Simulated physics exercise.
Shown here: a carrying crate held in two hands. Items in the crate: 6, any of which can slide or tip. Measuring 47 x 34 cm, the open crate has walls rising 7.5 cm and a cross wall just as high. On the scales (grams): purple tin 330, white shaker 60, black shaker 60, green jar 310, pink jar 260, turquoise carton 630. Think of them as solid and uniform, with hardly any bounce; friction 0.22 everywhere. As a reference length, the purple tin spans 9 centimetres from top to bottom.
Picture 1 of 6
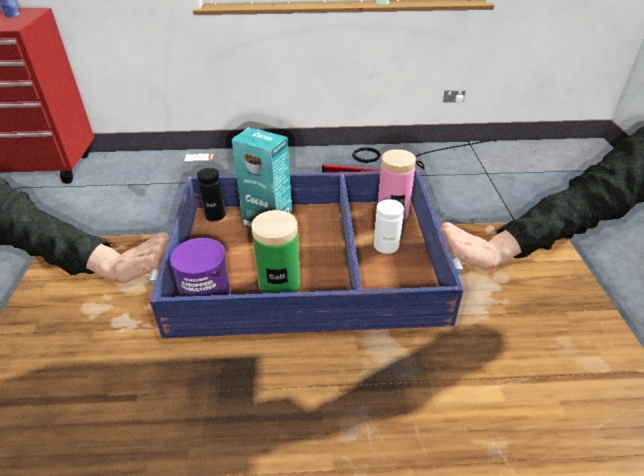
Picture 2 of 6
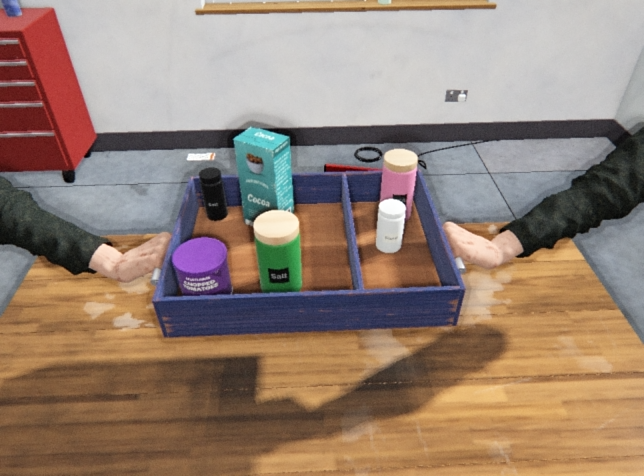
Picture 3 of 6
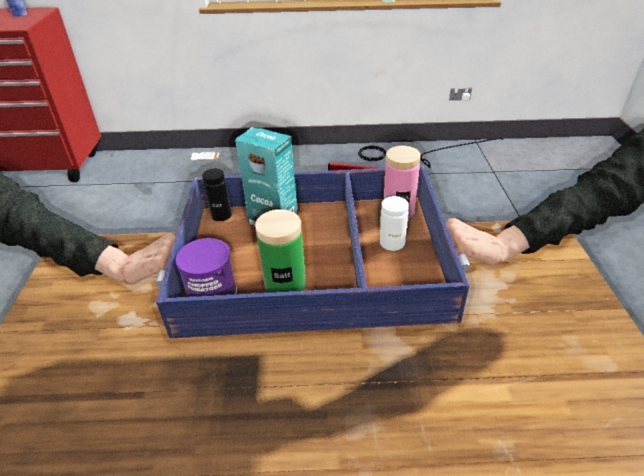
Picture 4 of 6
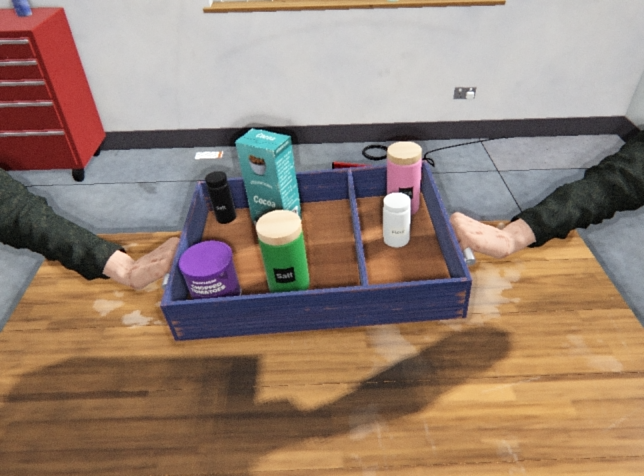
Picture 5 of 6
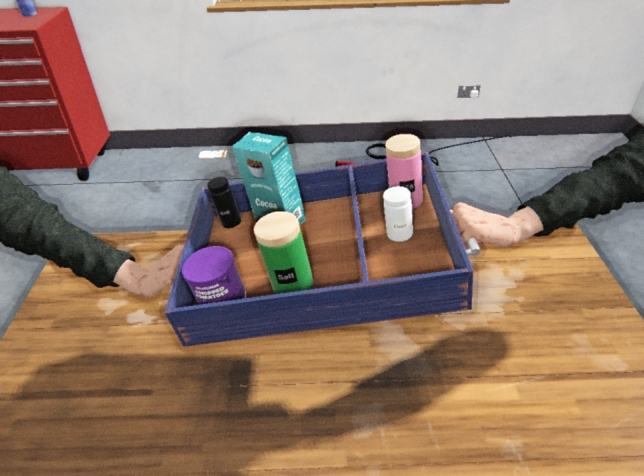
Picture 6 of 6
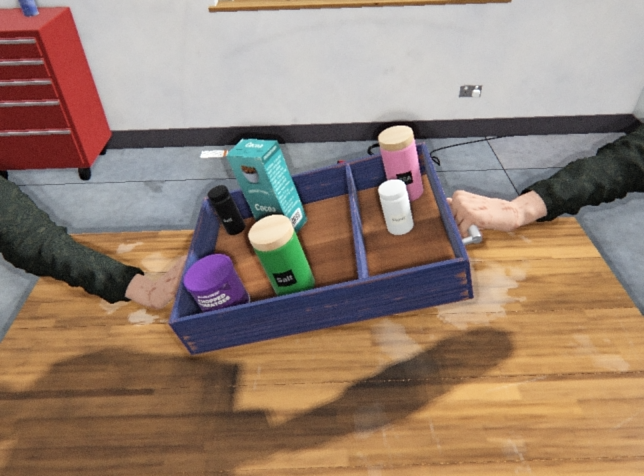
The video shows two hands holding a divided blue crate of jars, tins, shakers and a turquoise carton above a wooden surface; the crate starts level, then gradually tilts down on the left while the items lean with it.
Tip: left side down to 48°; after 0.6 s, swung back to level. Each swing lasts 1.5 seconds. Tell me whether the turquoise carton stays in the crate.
My guess is it goes overboard.
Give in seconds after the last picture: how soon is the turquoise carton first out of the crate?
Near 0.7 s on the clock.
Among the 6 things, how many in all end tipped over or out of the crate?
Tally: 1.
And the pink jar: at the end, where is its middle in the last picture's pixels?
It ends up near (377, 184).
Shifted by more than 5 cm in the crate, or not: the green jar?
The green jar moves off its spot.
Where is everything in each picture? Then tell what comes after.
Crate level; turquoise carton (264, 183); purple tin (202, 275), in the first picture.
Crate level; black shaker (214, 194); green jar (279, 256), in the second picture.
Crate tipped 1°, left side down; pink jar (401, 184); purple tin (208, 275), in the third picture.
Crate tipped 4°, left side down; white shaker (397, 220); black shaker (221, 198), in the fourth picture.
Crate tipped 8°, left side down; green jar (285, 257); pink jar (405, 173), in the fifth picture.
Crate tipped 14°, left side down; turquoise carton (269, 189); purple tin (218, 290), in the sixth picture.
Then, 0.30 s after the last picture, crate tipped 32°, left side down; turquoise carton slid 7 cm near (236, 218); green jar slid 6 cm; white shaker slid 5 cm.
Then, 0.80 s after the last picture, crate tipped 47°, left side down; turquoise carton now out of the crate; pink jar slid 7 cm; green jar slid 6 cm.
Then, 1.80 s after the last picture, crate tipped 45°, left side down; green jar slid 17 cm; pink jar slid 7 cm; white shaker slid 5 cm.
Then, 2.40 s after the last picture, crate tipped 16°, left side down; green jar slid 17 cm; pink jar slid 7 cm; white shaker slid 5 cm.
At rest, out of the crate, turquoise carton; not toppled but over 5 cm from the start, green jar and pink jar; the other 3 in place, give or take 5 cm. In the last view, turquoise carton near (157, 347).
